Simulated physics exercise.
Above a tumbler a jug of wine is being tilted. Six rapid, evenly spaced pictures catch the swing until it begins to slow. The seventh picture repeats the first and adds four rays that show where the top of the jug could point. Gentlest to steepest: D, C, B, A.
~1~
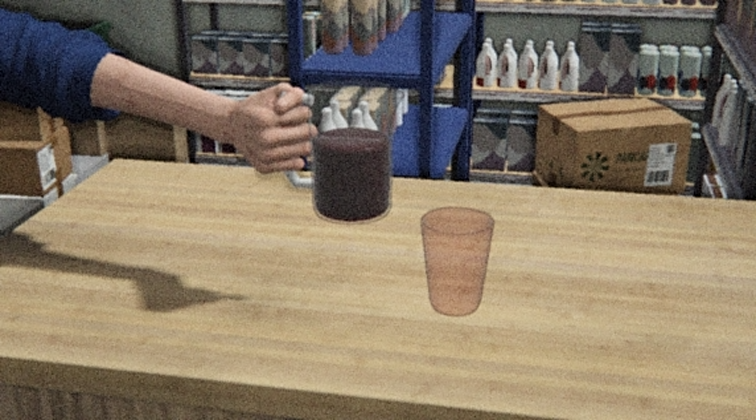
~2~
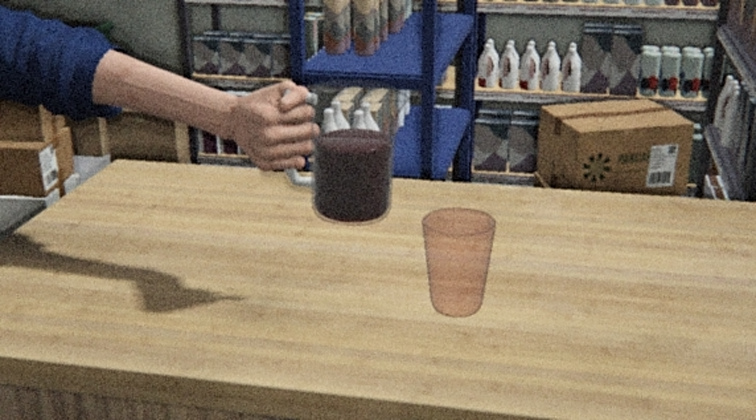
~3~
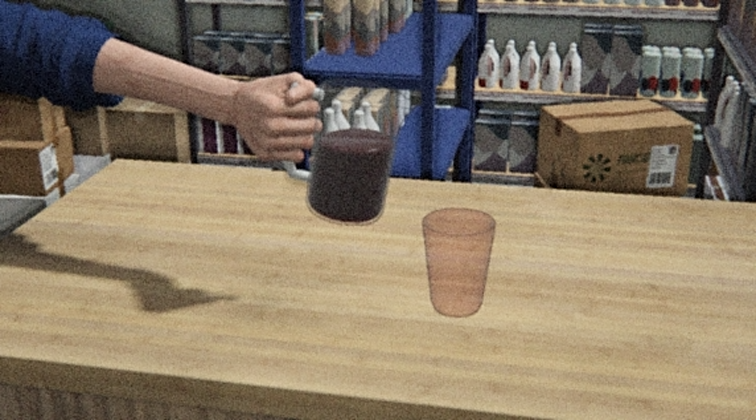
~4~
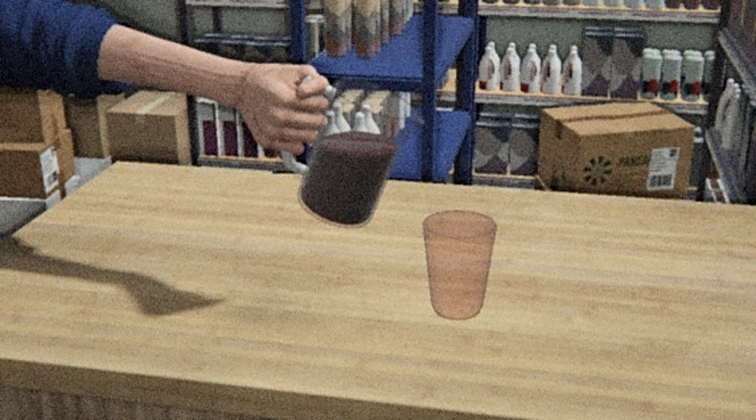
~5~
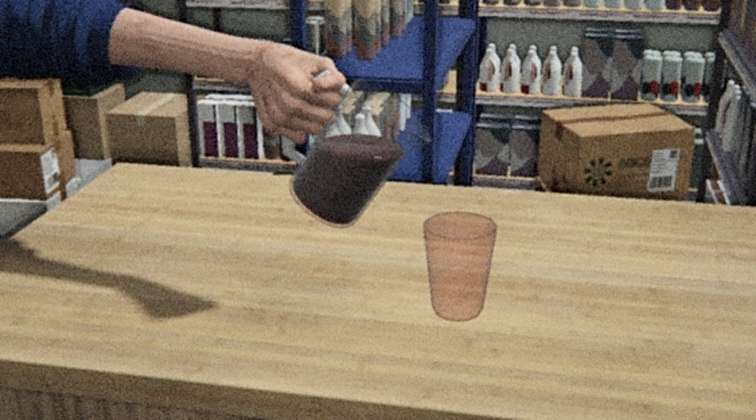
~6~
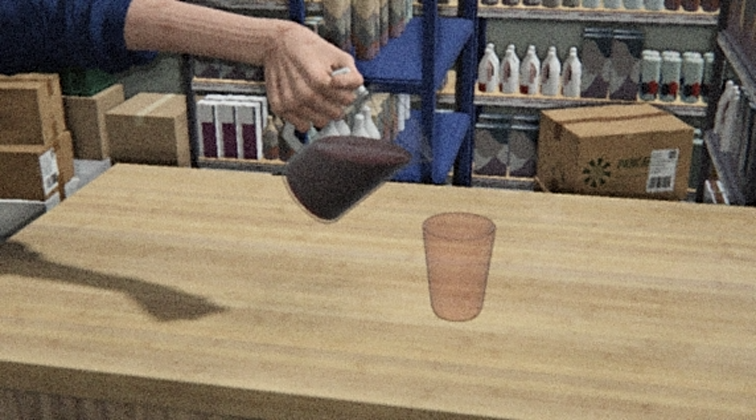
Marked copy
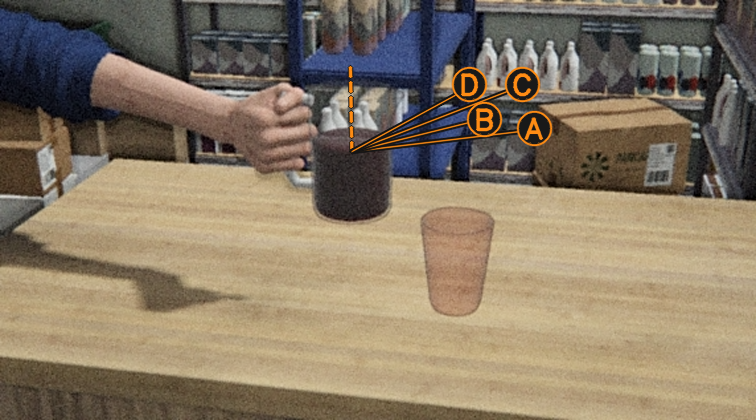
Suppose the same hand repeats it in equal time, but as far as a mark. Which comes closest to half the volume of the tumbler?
B.
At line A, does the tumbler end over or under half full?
Over half.
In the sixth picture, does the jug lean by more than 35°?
Yes.
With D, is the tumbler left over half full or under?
Under.
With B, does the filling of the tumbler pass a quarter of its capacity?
Yes, clearly.
On the marked copy, A at (517, 131); B at (467, 123); C at (506, 91); D at (455, 95).
Choosing A, the tumbler ends with about 70 % of what it can hold.
Choosing B, the tumbler ends with about 49 % of what it can hold.
Choosing C, the tumbler ends with about 28 % of what it can hold.
Choosing D, the tumbler ends with about 13 % of what it can hold.
